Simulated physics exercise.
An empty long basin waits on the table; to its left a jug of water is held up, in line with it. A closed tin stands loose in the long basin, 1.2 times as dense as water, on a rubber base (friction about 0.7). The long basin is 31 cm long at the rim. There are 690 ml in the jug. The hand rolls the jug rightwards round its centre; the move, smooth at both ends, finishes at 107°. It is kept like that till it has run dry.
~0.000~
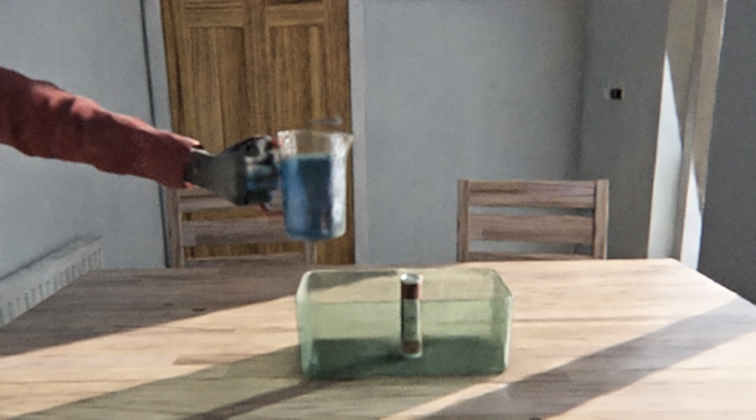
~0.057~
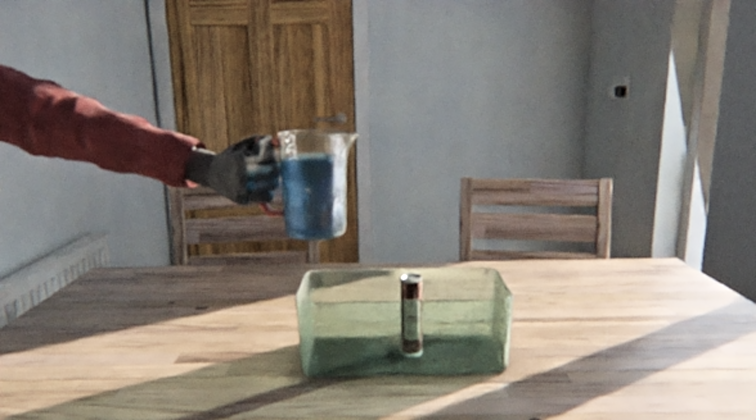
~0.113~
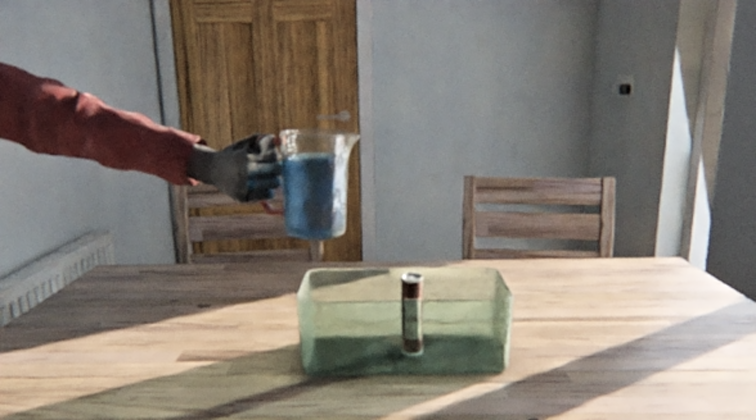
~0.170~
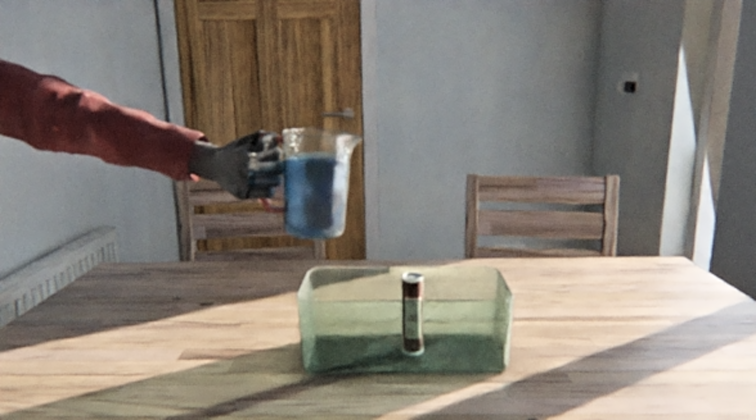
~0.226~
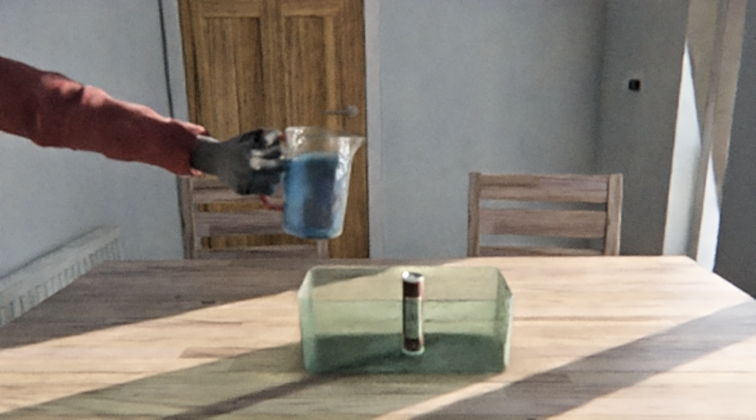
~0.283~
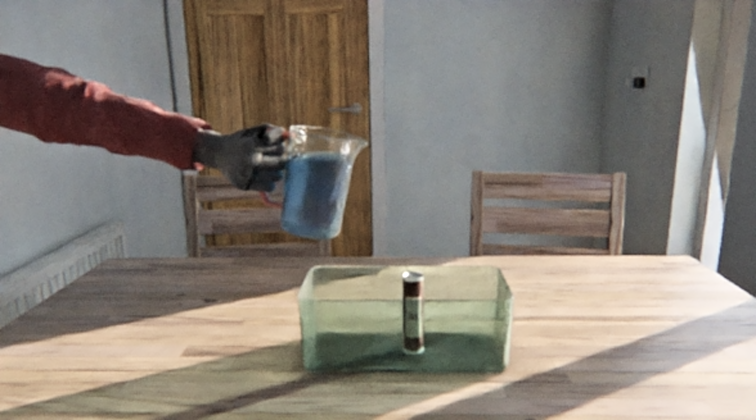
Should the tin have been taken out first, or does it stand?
It goes over.
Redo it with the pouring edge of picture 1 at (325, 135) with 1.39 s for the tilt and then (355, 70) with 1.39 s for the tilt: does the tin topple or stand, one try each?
First it remains upright; then it stays up.
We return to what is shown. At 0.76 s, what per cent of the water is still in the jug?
About 94 per cent.
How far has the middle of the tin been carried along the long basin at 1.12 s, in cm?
About 0 cm.
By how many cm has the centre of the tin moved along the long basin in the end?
About 7.5 cm.
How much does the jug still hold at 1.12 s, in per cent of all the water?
Some 44 per cent.
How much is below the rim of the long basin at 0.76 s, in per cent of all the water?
Near 0 in a hundred.
Then, 0.76 s in, the tilt is 62° and 93 per cent is still to pour; the tin stands where it began.
Then, 1.12 s in, the tilt is 97° and 44 per cent is still to pour; the tin stands where it began.
Then, 1.49 s in, the tilt is 107° and 3 per cent is still to pour; the tin leans 13°.
Then, 1.89 s in, the tilt is 107° and 0 per cent is still to pour; the tin lies on its side.
Finally, the tin lies on its side.
